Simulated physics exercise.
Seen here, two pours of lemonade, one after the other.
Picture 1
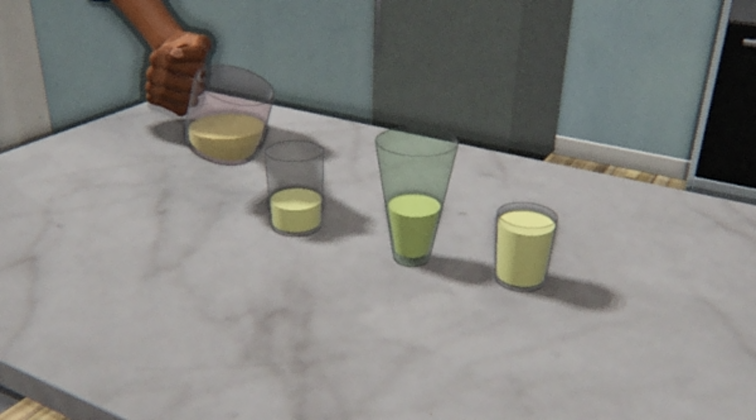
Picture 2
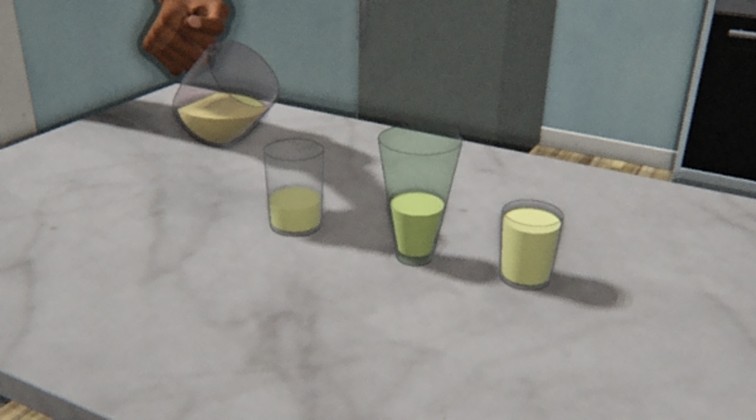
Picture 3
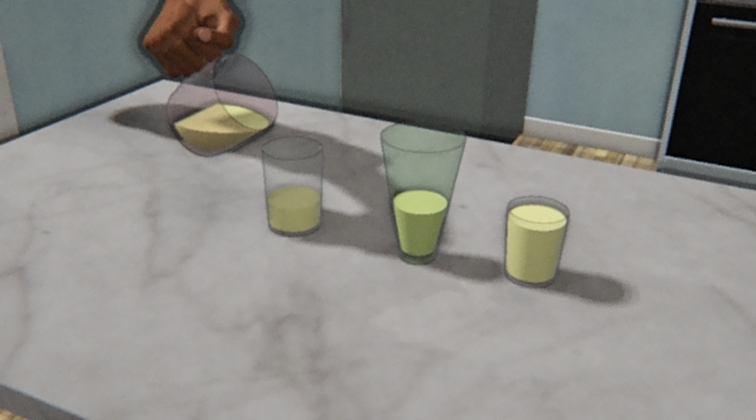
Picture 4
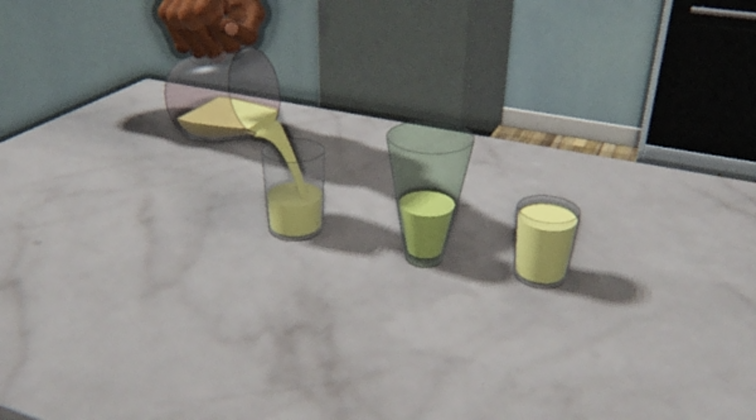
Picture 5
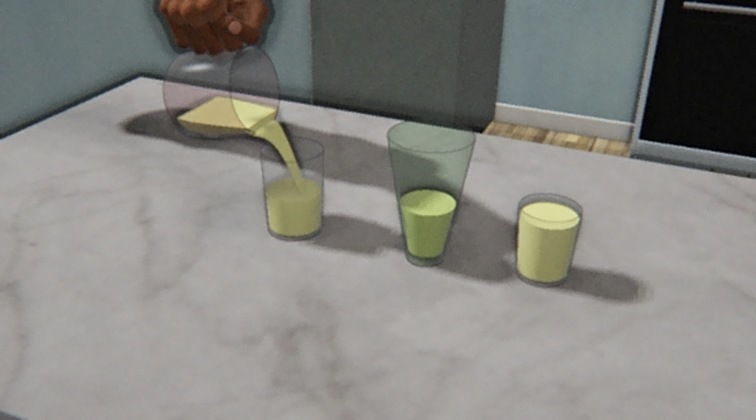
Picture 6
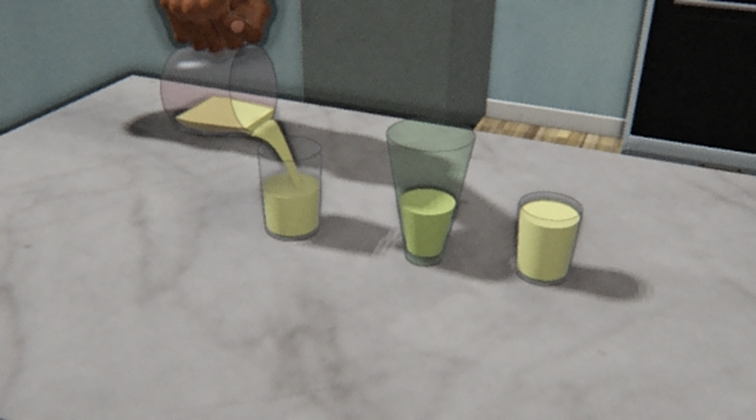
A hand tilting a clear mug and pouring pale yellow lemonade into the leftmost of three glasses on a marble counter.
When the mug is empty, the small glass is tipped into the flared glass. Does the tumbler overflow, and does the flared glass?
Left, the tumbler takes it all; right, the flared glass takes it all.
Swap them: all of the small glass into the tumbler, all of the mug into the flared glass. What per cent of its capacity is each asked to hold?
Near 80 and 60 in a hundred.
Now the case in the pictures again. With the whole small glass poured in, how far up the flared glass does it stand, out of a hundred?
Near 75 in a hundred.
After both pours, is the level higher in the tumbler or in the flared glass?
The one on the right.
A moment on, the tumbler is about two thirds full.
Further on, the tumbler is about three quarters full.
When it is over, the tumbler is about three quarters full; the flared glass is about three quarters full.
